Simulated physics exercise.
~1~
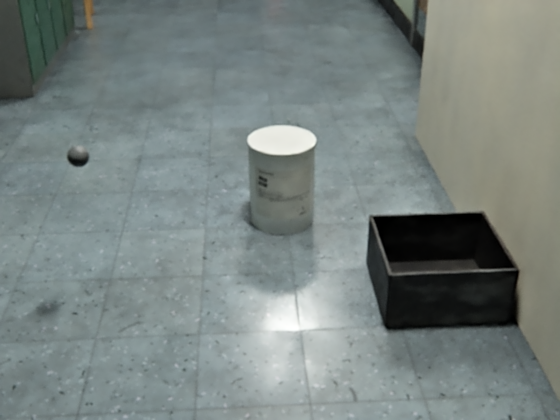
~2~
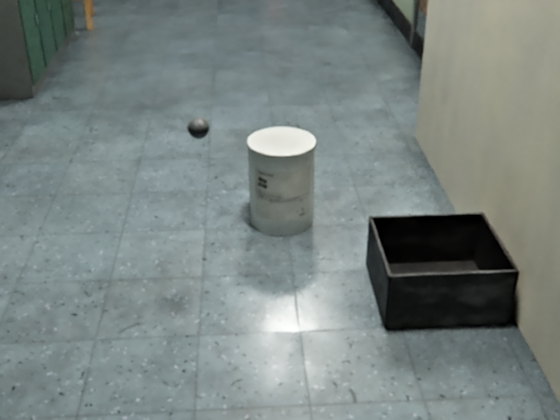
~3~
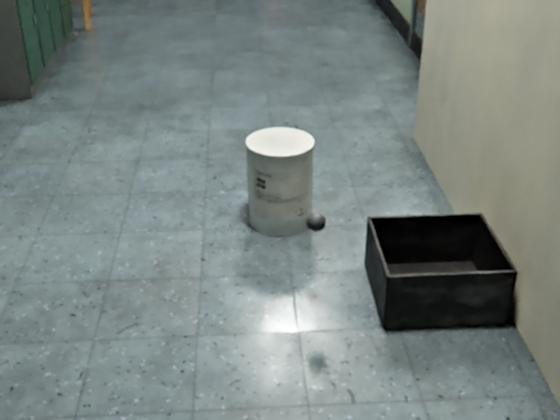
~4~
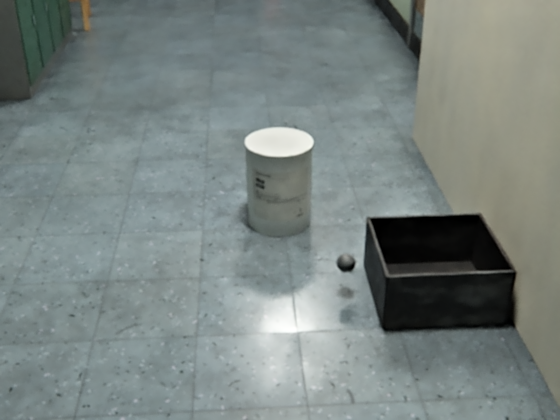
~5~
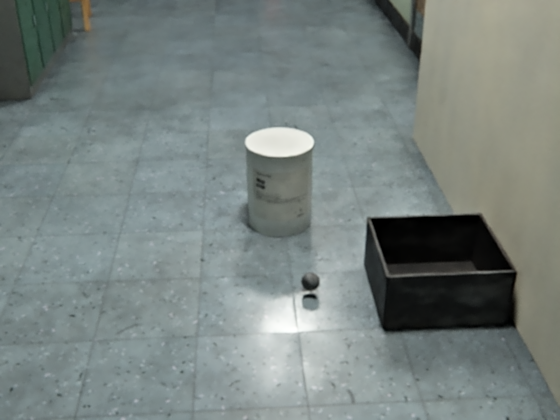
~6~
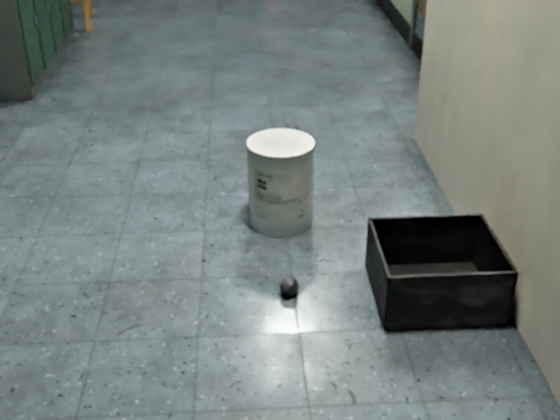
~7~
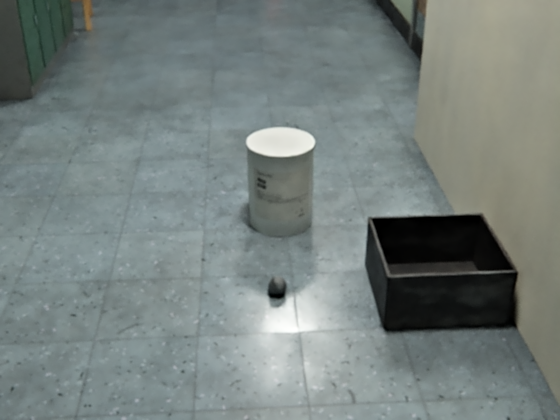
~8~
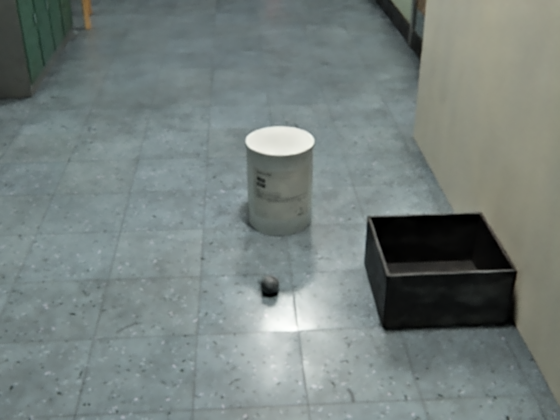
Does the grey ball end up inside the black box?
No, the ball ends up outside the box. It drops short, moves back to the left and finishes on the floor in front of the white pail.
Grey ball flying past a white pail toward an open black box, dropping short and rolling back left, ending outside on the floor.
